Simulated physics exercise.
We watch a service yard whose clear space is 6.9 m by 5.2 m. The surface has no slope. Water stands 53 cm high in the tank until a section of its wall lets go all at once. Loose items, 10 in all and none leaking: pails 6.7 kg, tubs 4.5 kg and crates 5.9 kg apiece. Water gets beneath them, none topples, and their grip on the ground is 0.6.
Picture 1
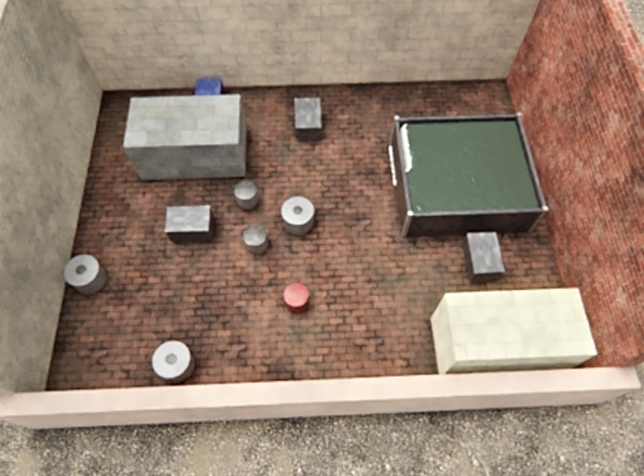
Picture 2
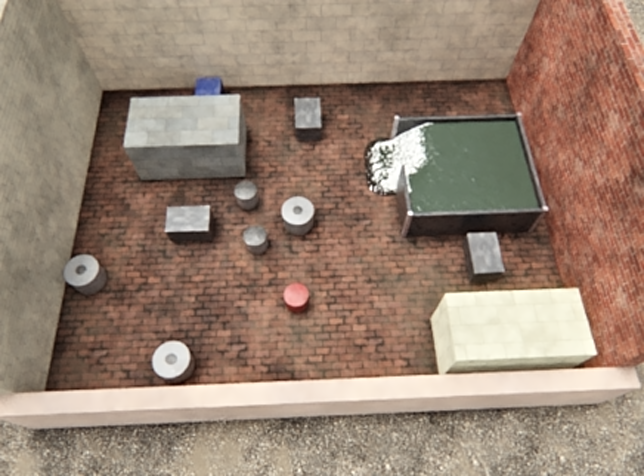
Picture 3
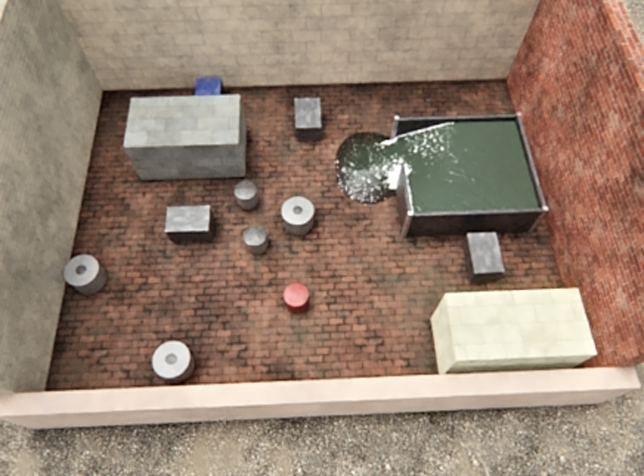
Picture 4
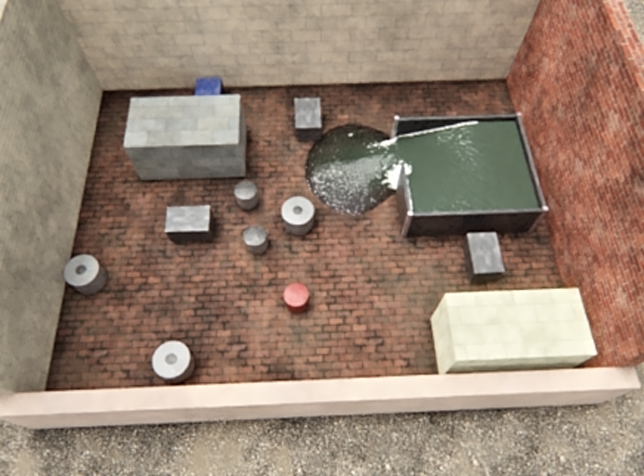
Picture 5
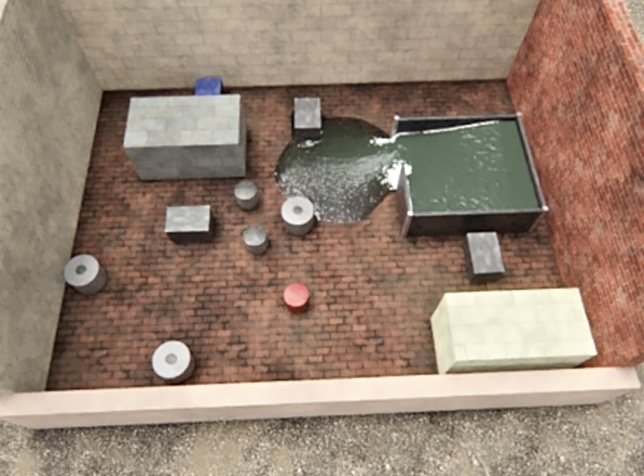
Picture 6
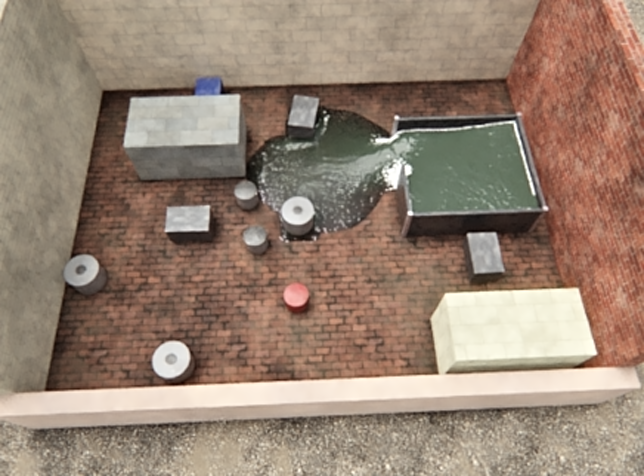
Dark water pouring from an open-sided tank and spreading left across a brick yard, surrounding a few grey blocks and tubs.
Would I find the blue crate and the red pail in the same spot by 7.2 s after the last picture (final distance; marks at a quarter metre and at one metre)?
The blue crate ends far away; the red pail holds its place.
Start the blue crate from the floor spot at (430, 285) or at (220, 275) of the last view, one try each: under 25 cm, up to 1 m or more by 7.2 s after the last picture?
In that order: It stays put; it slides a little.
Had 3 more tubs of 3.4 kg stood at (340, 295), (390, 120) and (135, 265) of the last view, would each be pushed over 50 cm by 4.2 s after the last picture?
In that order: Under, less, past it.
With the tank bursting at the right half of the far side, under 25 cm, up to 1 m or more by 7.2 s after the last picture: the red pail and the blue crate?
In that case the red pail holds its place, the blue crate gets carried off.
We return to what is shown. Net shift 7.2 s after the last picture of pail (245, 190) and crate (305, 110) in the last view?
In that order: 150 cm, 350 cm.
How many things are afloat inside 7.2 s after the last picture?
I count 5.
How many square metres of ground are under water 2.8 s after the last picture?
About 22 m2.
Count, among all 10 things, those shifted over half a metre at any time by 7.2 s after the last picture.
7 of them.
Then, 0.9 s after the last picture the blue crate is near (207, 92), 0.0 m from its start, aground; the red pail is near (296, 295), 0.0 m from its start, aground; 1 afloat.
Then, 2.8 s after the last picture the blue crate is near (101, 138), 1.8 m from its start, afloat; the red pail is near (296, 295), 0.0 m from its start, aground; 4 afloat.
Then, 4.8 s after the last picture the blue crate is near (140, 187), 2.0 m from its start, afloat; the red pail is near (296, 295), 0.0 m from its start, aground; 5 afloat.
Then, 7.2 s after the last picture the blue crate is near (196, 182), 1.8 m from its start, afloat; the red pail is near (297, 295), 0.0 m from its start, aground; 5 afloat.
